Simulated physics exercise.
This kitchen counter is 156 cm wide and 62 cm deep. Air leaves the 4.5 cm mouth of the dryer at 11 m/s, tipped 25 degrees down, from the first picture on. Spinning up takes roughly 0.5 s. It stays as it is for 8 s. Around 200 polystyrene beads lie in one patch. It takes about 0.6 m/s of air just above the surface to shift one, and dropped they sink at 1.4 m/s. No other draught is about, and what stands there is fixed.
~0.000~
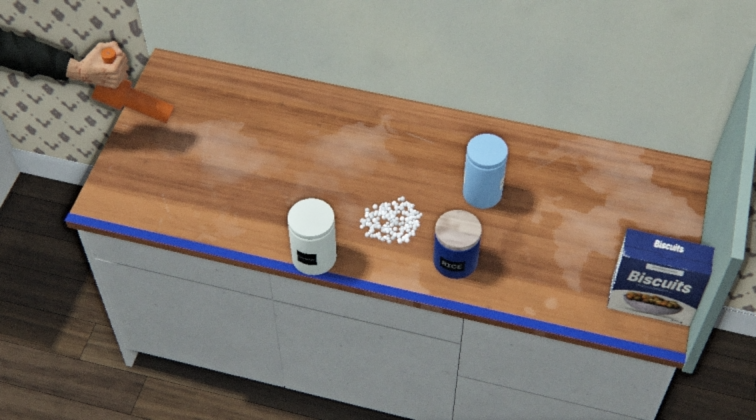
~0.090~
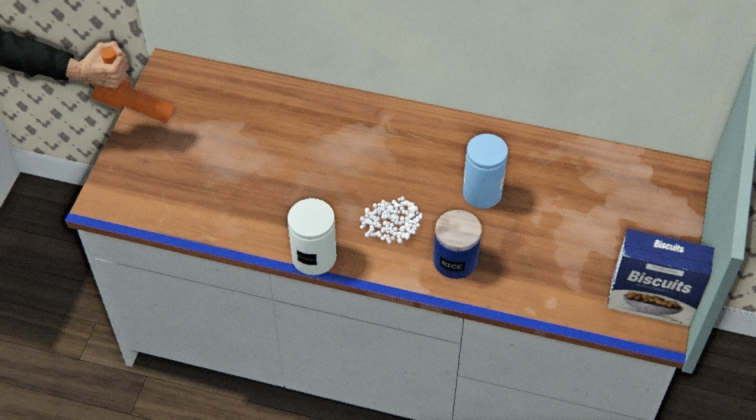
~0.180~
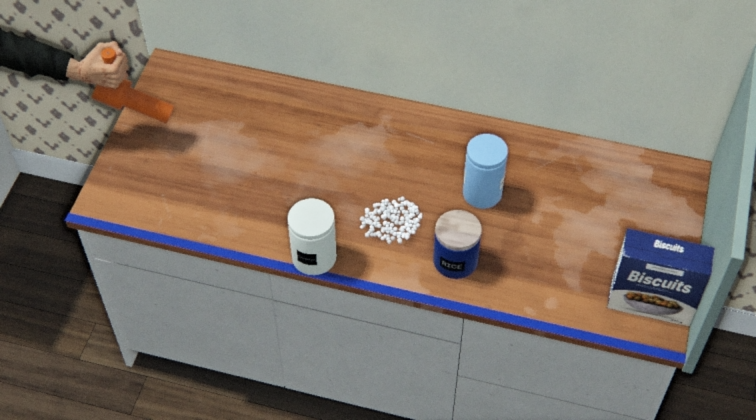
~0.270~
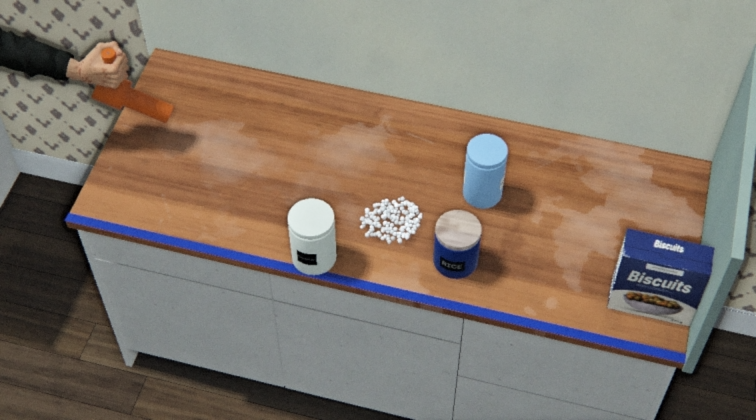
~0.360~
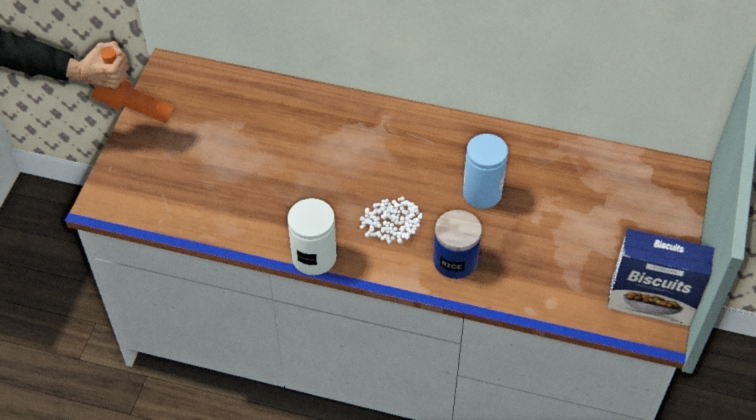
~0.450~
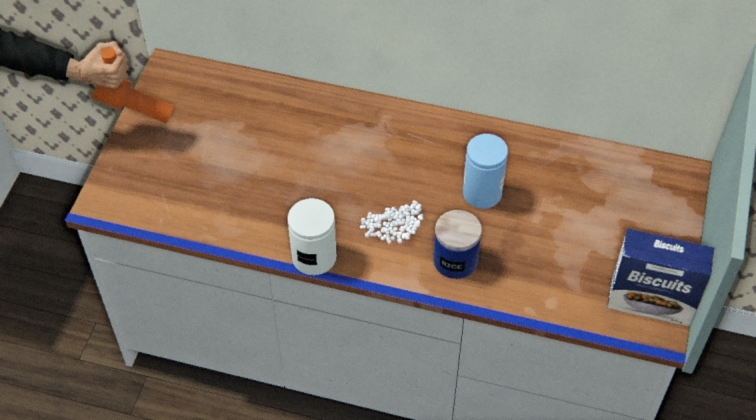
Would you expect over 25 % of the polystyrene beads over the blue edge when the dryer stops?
More than a quarter over the blue edge: Yes.
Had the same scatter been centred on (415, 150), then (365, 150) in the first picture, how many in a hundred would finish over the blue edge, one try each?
In turn about 0 %, 1 %.
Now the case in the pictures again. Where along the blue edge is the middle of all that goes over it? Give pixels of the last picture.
At about (446, 308).
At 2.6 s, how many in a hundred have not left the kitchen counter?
About 60 %.
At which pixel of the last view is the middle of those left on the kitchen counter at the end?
Near (692, 292).
After 1.6 s the count stands so, 45 % are over the blue edge; the middle of those still in play is near (662, 289).
After 2.6 s the count stands so, 45 % are over the blue edge; the middle of those still in play is near (678, 292).
After 4.4 s the count stands so, 45 % are over the blue edge; the middle of those still in play is near (684, 289).
After 8.0 s, at the end, 45 % are over the blue edge; the middle of those still in play is near (692, 292).
